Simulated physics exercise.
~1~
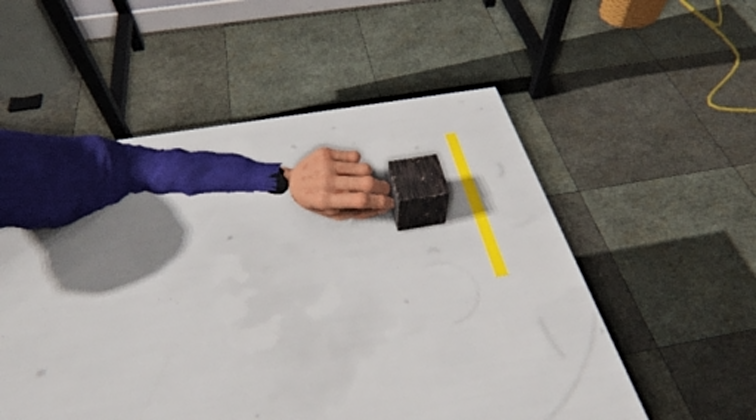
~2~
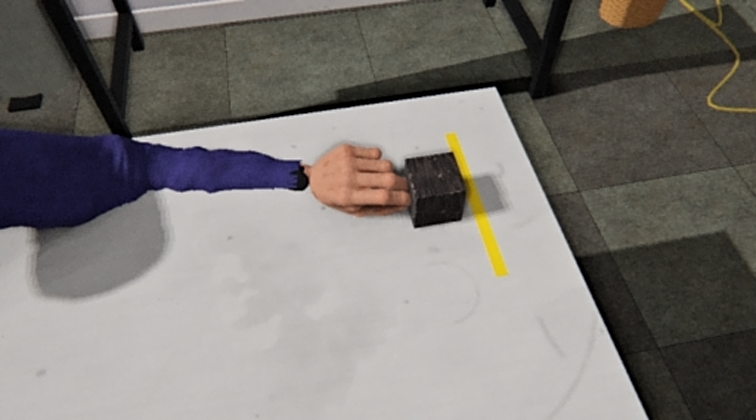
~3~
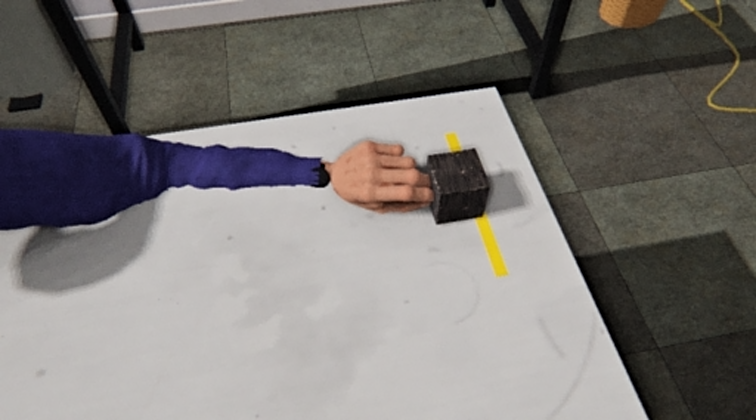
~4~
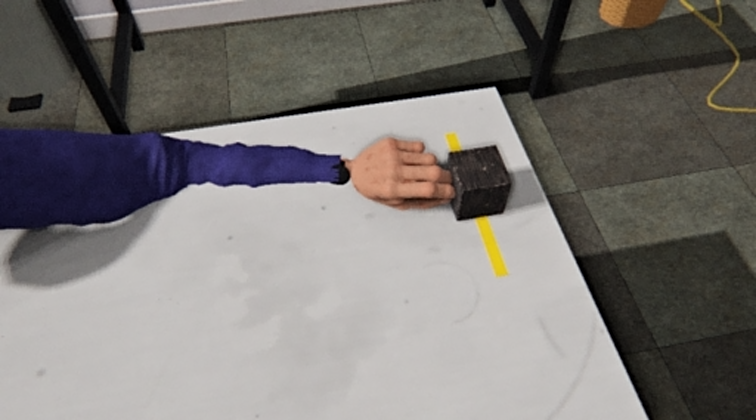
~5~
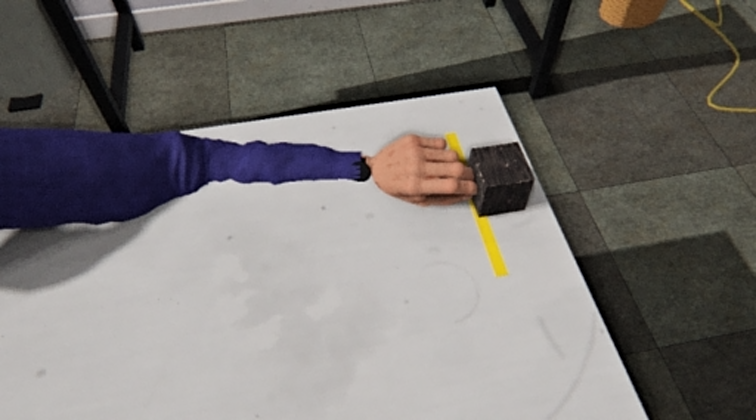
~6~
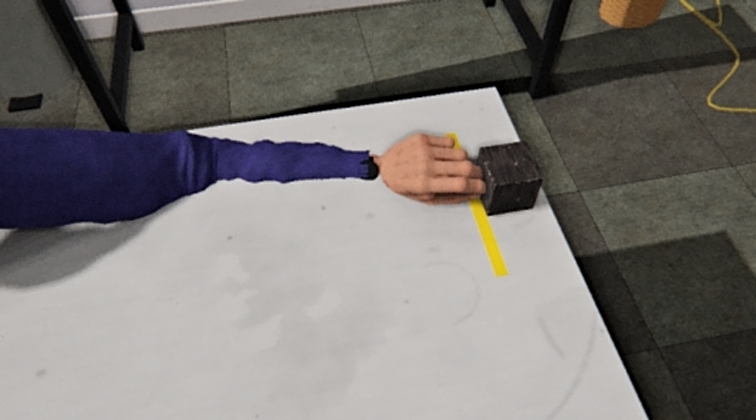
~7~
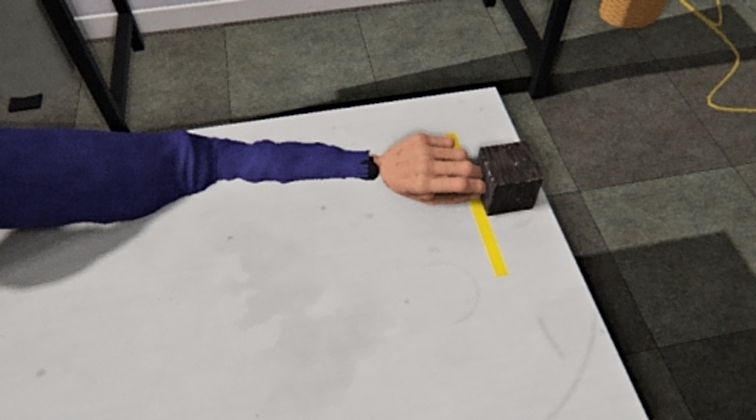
A hand in a purple sleeve pushed a black block to the right across a white table, sliding it over a strip of yellow tape until it stopped near the table's edge, with the block still on the table and the fingers against it.
